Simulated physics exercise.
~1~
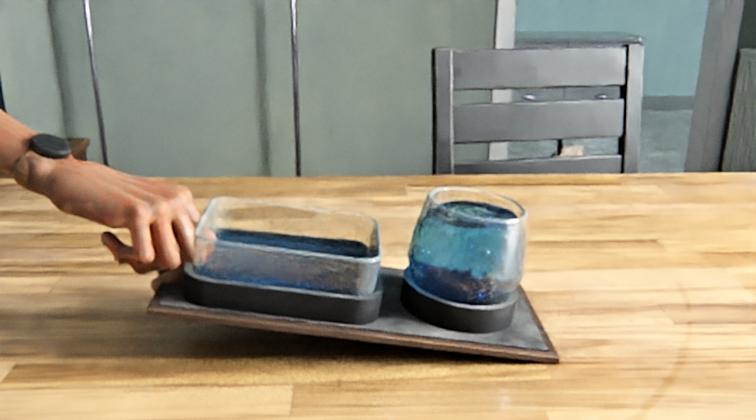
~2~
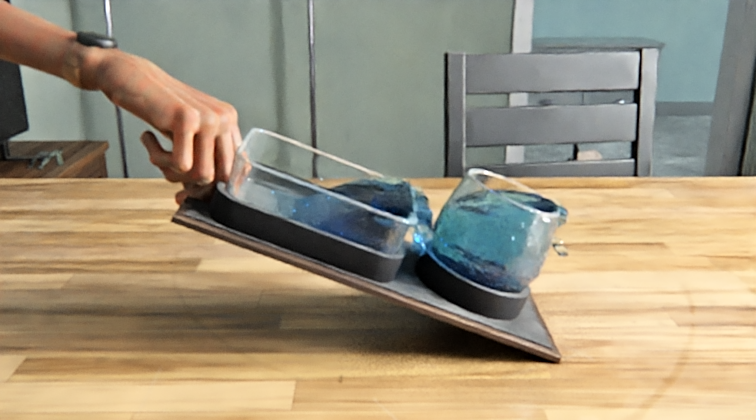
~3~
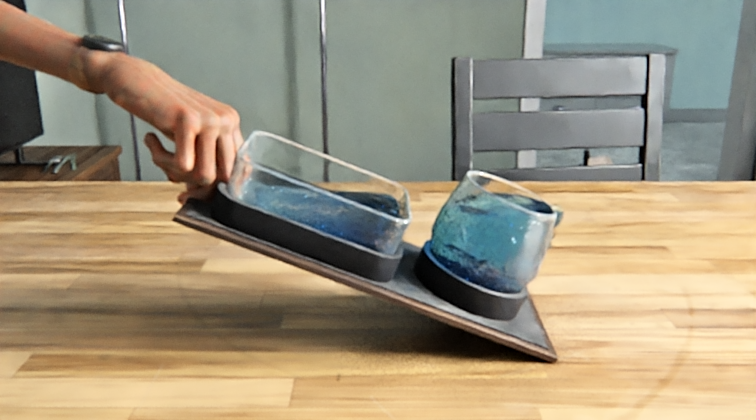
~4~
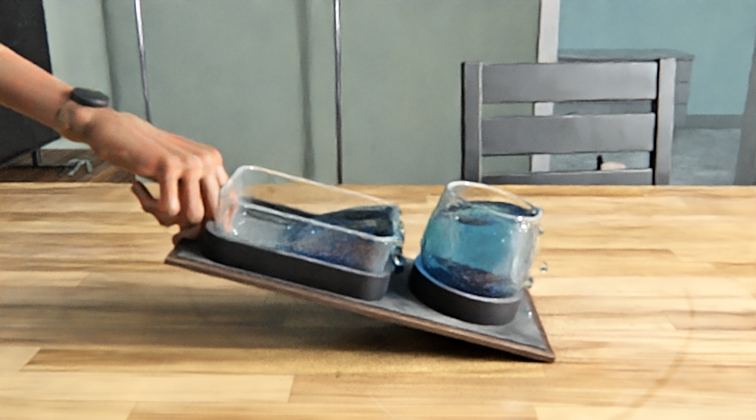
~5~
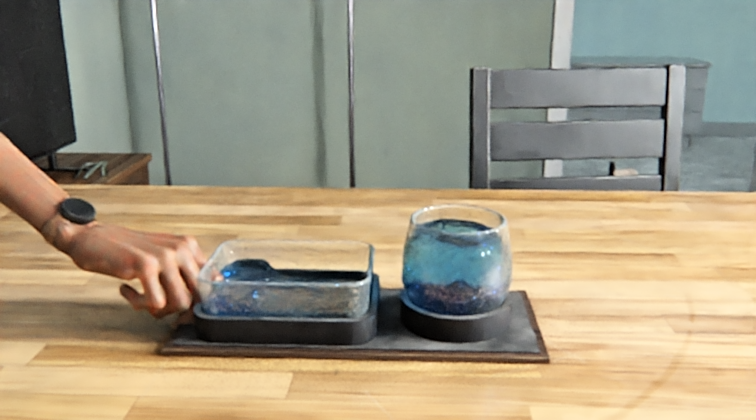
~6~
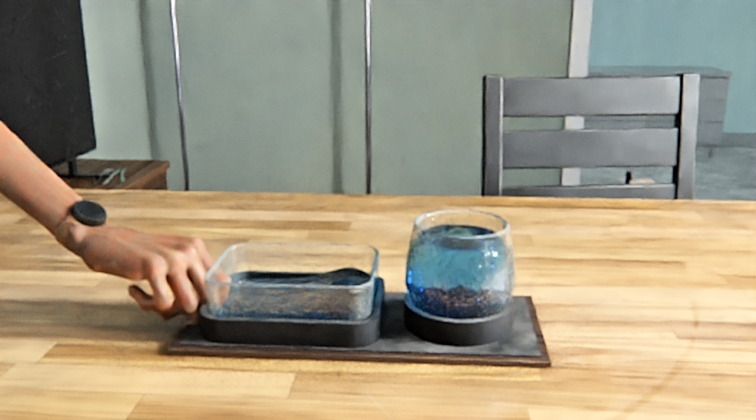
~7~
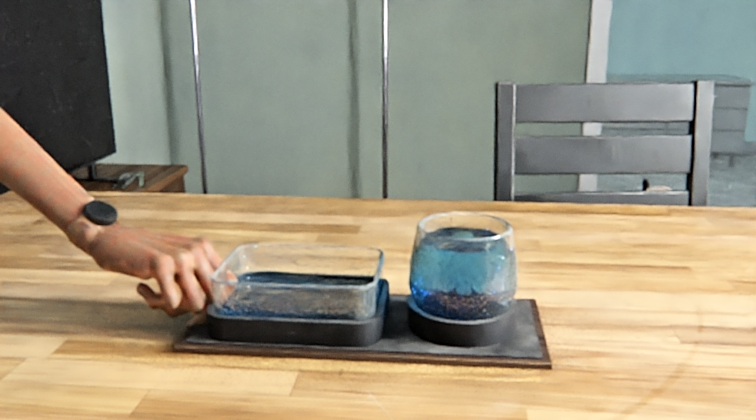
At first, a hand wearing a dark watch grips the left end of a dark serving tray on a wooden table, already slightly tilted, with a clear rectangular food box and a round-bellied glass of blue water on it. The hand raises that end until the tray slopes steeply down to the right. The water surges rightward in both containers, and a little spills over their right rims. The hand then lowers the tray until it lies flat. Finally, the water settles, with both containers upright in their dark holders and the hand still at the left end.
